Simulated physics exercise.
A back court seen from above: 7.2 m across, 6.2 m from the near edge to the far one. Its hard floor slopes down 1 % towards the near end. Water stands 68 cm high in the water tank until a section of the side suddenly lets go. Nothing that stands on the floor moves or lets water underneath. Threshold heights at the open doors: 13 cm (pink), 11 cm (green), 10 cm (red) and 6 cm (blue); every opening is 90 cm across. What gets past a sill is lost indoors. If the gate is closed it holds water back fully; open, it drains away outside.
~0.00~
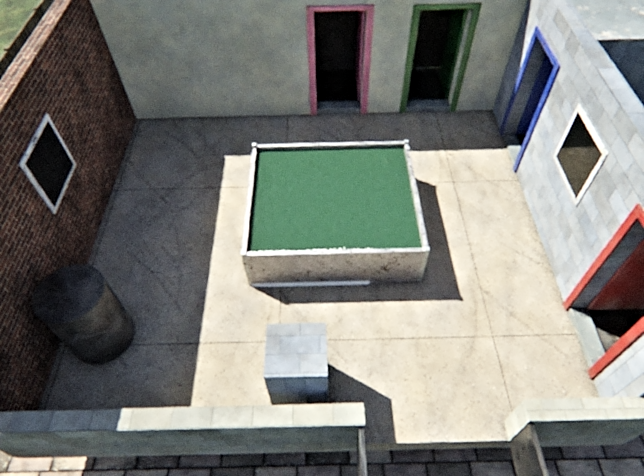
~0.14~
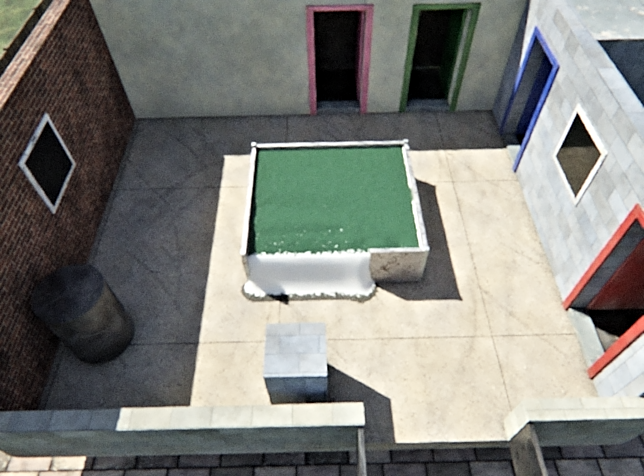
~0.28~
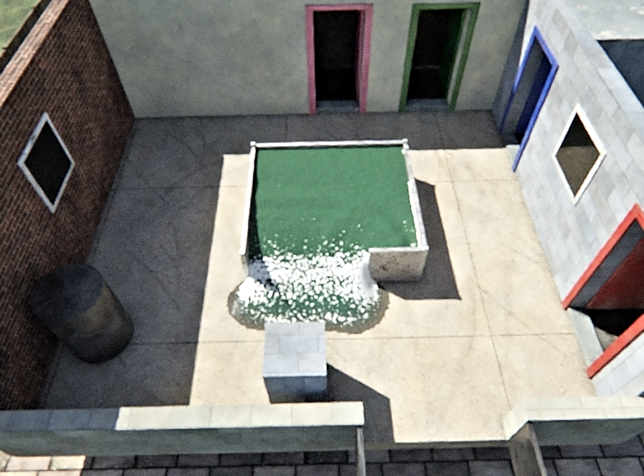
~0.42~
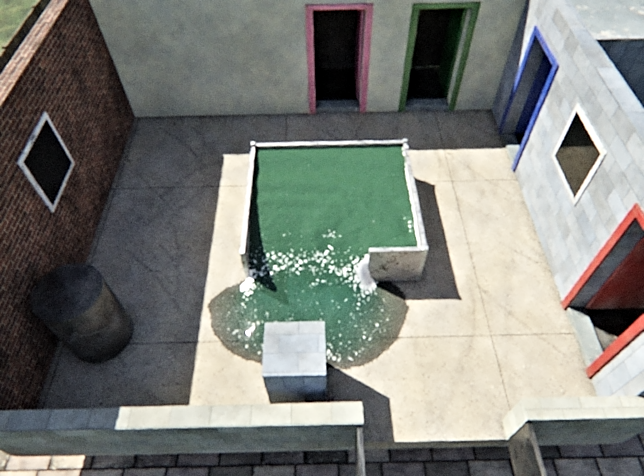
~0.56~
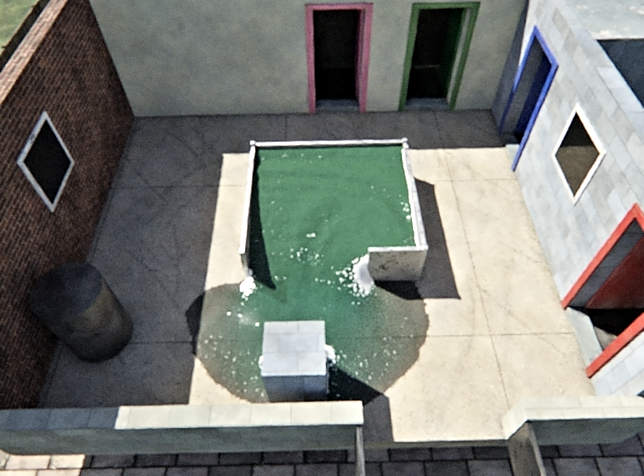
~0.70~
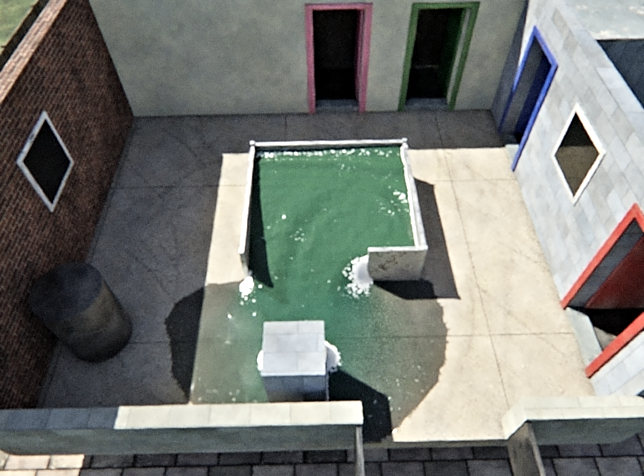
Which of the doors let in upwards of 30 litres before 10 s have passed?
The water let in: At the pink door it does not reach the limit; at the green door it keeps below the limit; at the red door it does not reach the limit; at the blue door it does not reach the limit.
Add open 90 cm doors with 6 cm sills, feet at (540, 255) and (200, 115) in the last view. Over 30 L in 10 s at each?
In turn: Not over, past it.
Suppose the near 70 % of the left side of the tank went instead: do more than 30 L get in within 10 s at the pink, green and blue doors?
Against that limit: Pink below, green below, blue above.
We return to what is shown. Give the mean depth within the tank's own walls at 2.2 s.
About 32 cm.
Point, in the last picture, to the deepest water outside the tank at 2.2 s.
At about (48, 414).
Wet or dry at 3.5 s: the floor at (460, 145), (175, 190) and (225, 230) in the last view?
In turn: Dry, wet, not reached.
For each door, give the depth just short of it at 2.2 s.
Depths in cm: Pink 0, green 0, red 0, blue 0.
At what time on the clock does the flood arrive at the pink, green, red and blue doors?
Arrival: Pink 6.0 s, green 7.5 s, red 2.8 s, blue 5.0 s.
After 1.4 s water covers 20 % of the floor and is deepest (54 cm) near (302, 355); pink door not reached, green door not reached, red door not reached, blue door not reached.
After 2.2 s water covers 25 % of the floor and is deepest (56 cm) near (48, 414); pink door not reached, green door not reached, red door not reached, blue door not reached.
After 3.5 s water covers 45 % of the floor and is deepest (50 cm) near (29, 429); pink door not reached, green door not reached, red door 11 cm at the sill, 0 L in, blue door not reached.
After 6.0 s water covers 80 % of the floor and is deepest (20 cm) near (259, 409); pink door 2 cm at the sill, 0 L in, green door not reached, red door 8 cm at the sill, 2 L in, blue door 2 cm at the sill, 0 L in.
After 10.0 s water covers 100 % of the floor and is deepest (12 cm) near (137, 203); pink door 3 cm at the sill, 0 L in, green door 5 cm at the sill, 0 L in, red door 8 cm at the sill, 2 L in, blue door 7 cm at the sill, 1 L in.
